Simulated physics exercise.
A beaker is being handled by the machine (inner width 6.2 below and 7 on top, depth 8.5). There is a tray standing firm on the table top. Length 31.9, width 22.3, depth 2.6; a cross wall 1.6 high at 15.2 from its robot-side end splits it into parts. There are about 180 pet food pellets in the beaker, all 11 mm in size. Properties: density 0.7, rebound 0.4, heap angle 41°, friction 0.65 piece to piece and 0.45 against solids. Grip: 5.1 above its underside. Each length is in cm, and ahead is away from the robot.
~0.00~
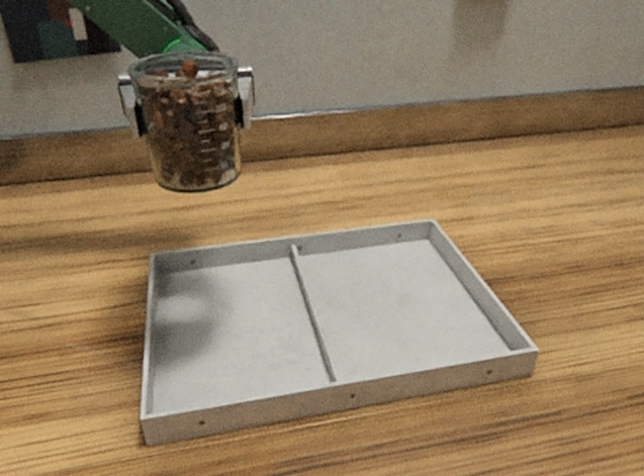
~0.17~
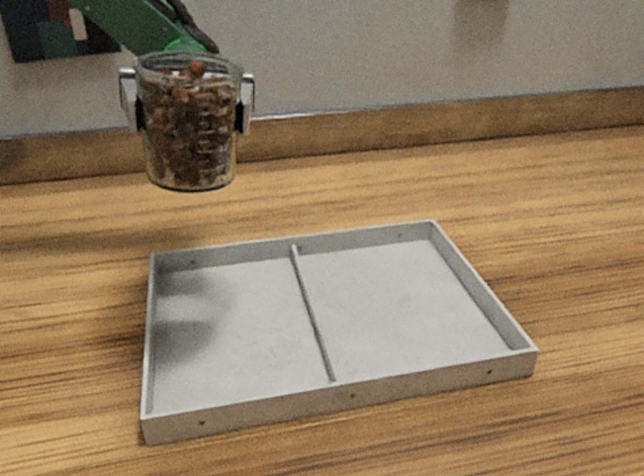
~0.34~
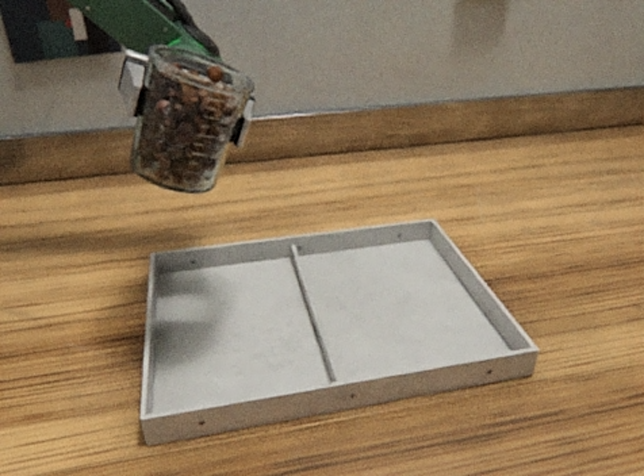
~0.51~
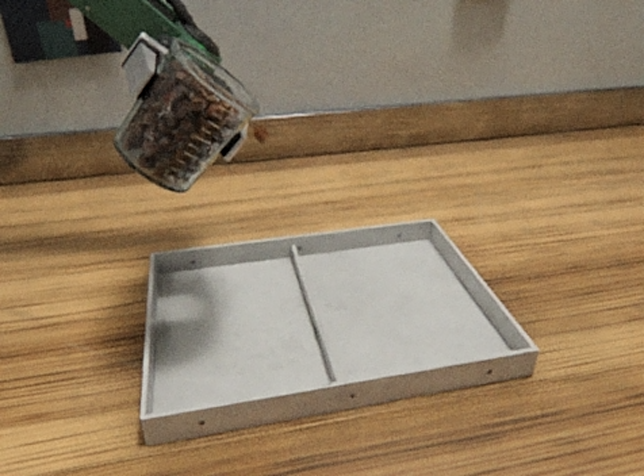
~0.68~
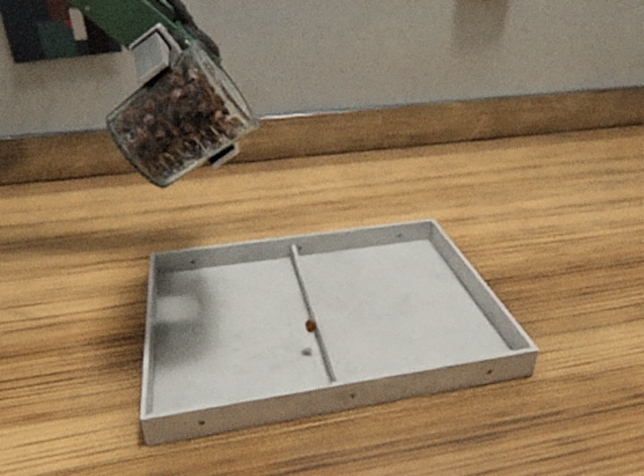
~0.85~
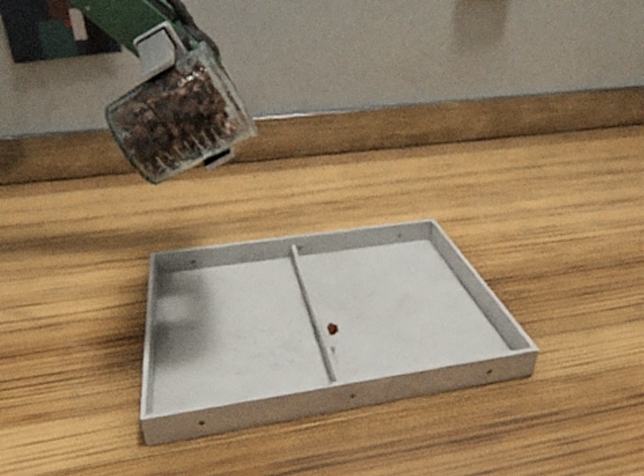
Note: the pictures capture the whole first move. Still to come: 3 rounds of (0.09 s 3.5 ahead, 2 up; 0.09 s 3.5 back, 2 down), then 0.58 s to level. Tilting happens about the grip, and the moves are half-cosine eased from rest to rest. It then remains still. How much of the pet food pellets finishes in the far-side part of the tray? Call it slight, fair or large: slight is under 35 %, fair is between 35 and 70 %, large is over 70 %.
I would call it fair, between 35 and 70 %.
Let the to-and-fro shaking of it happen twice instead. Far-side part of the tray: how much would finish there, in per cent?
Roughly 55 percent.
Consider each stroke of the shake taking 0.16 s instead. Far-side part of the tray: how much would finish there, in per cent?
Then about 10 per cent.
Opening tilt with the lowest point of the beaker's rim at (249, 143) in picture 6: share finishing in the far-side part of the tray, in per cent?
The share is about 90 percent.
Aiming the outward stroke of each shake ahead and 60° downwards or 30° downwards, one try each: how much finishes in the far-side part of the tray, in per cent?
Estimates, in order: 15 % then 20 %.
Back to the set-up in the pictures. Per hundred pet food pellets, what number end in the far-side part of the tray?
60 per cent or thereabouts.
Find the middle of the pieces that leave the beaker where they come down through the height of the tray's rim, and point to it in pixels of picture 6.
About at (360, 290).
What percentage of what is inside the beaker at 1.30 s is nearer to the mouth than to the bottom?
Roughly 45 %.
By 1.30 s, tilted 64° forward, highest piece 24 above the table; 75 in the far-side part, 60 in the beaker, 13 in the robot-side part, 1 on the table or floor, 28 in flight or on a rim.
By 1.75 s, tilted 21° forward, highest piece 23 above the table; 107 in the far-side part, 35 in the beaker, 30 in the robot-side part, 5 on the table or floor.
By 2.17 s, level, highest piece 21 above the table; 107 in the far-side part, 35 in the beaker, 30 in the robot-side part, 5 on the table or floor.
By 3.22 s, level, highest piece 21 above the table; 107 in the far-side part, 35 in the beaker, 30 in the robot-side part, 5 on the table or floor.
Final count, 107 in the far-side part, 35 in the beaker, 30 in the robot-side part, 5 on the table or floor. That is 60 % in the far-side part of the tray.
